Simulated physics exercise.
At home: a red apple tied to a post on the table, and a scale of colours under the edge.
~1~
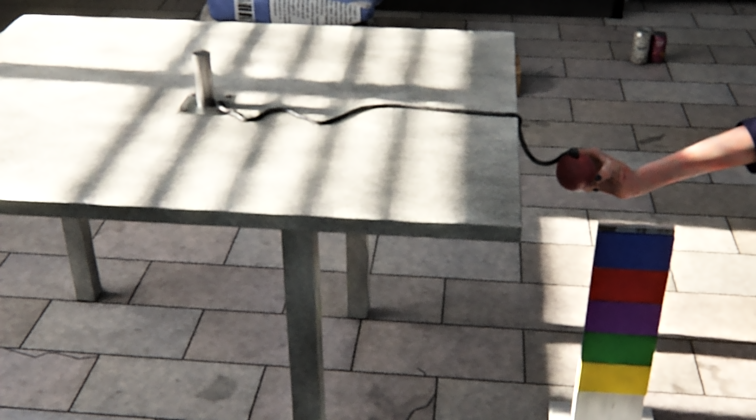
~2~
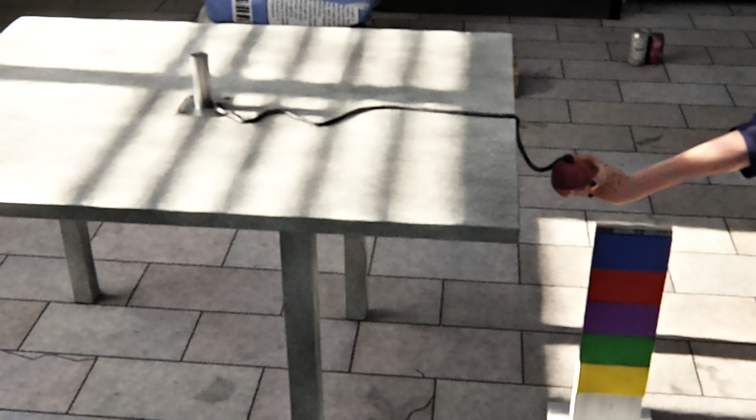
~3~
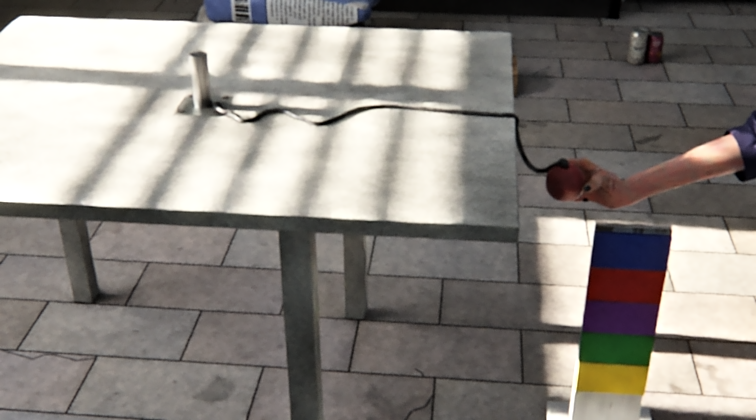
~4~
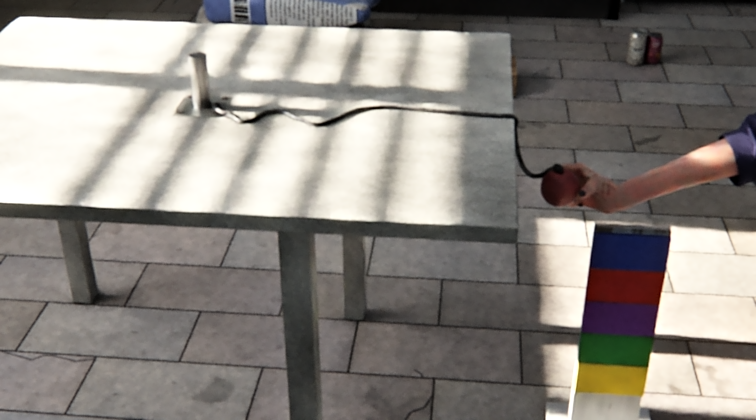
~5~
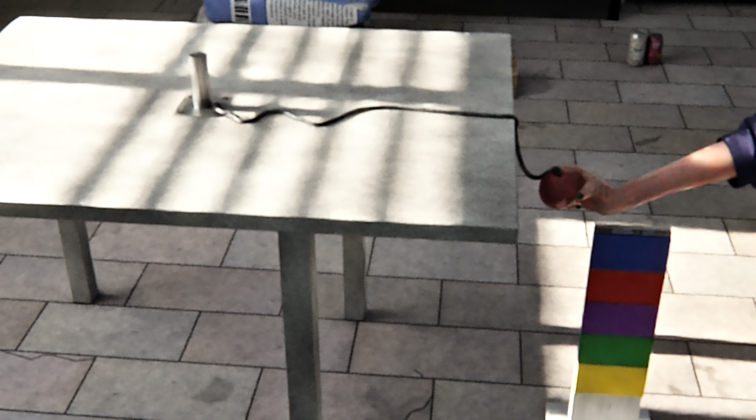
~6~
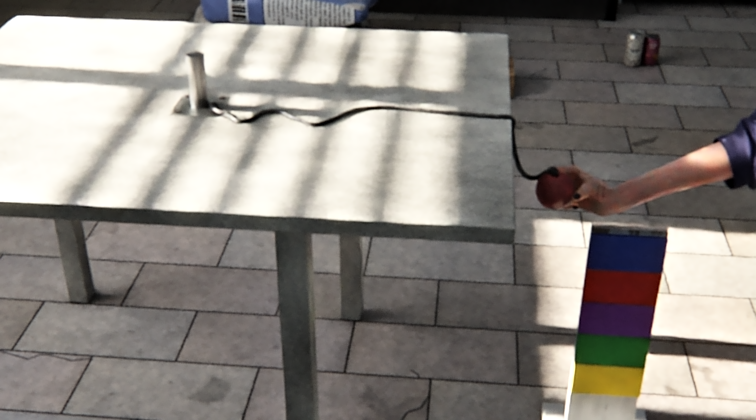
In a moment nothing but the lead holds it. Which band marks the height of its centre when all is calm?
Its middle rests at the red band.
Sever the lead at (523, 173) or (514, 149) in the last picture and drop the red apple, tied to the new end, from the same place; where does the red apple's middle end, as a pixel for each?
Try by try, around (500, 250) and (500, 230).
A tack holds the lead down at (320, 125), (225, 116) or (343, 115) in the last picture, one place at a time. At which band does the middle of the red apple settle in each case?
In that order: Blue; red; blue.
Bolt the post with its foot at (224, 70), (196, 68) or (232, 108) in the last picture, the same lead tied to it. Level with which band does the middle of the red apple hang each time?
Taking them in turn: Red; blue; purple.
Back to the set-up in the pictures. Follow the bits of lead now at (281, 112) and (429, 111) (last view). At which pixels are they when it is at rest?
About (313, 111), and the other about (488, 123).
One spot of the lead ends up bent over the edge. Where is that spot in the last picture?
It lies at about (456, 114).
A little later, apple near (466, 273); level with red.
Next, apple near (504, 279); level with red.
When it is over, apple near (505, 280); level with red. The red one.
